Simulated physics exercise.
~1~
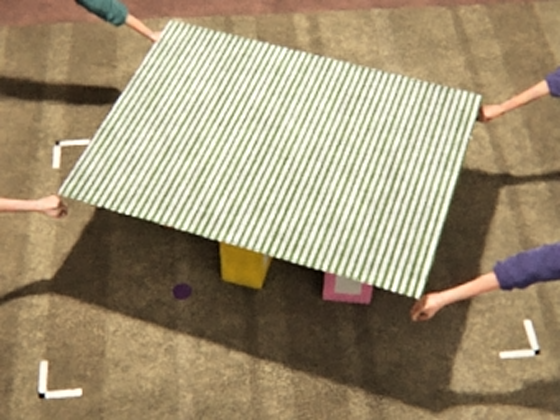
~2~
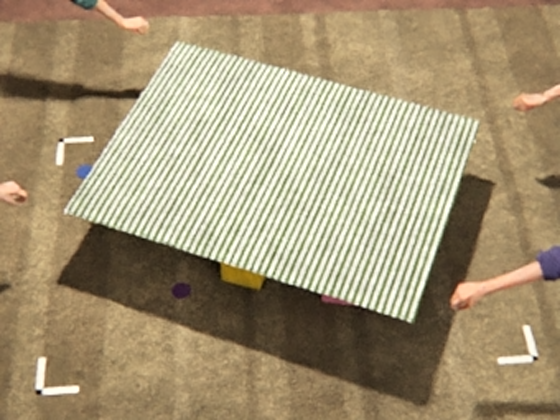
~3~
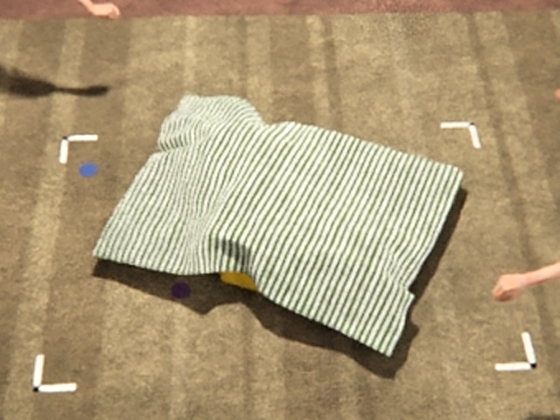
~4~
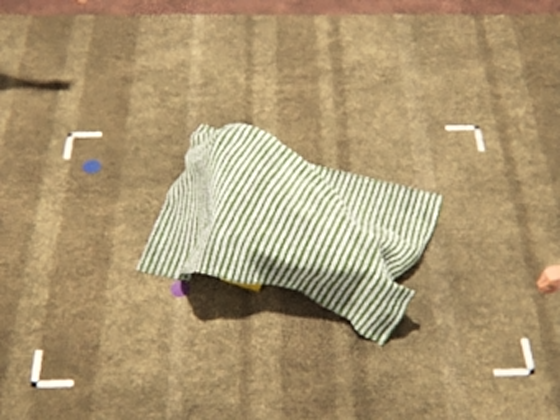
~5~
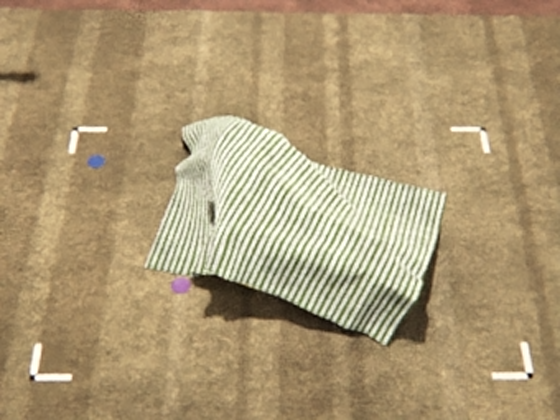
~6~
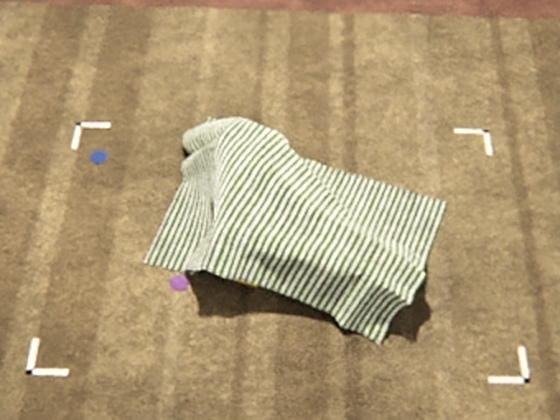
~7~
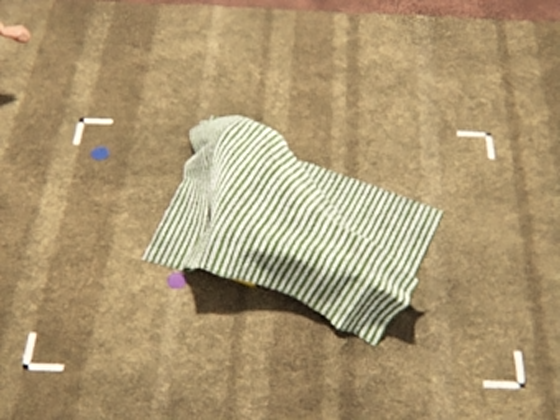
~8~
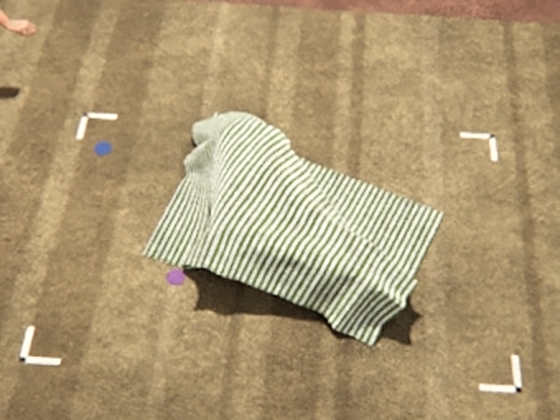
Several hands held a striped cloth stretched flat over a yellow container and a pink one on a brown floor, then let go, and it dropped and draped over them in a crumpled heap, leaving the blue and purple spots showing on the left.
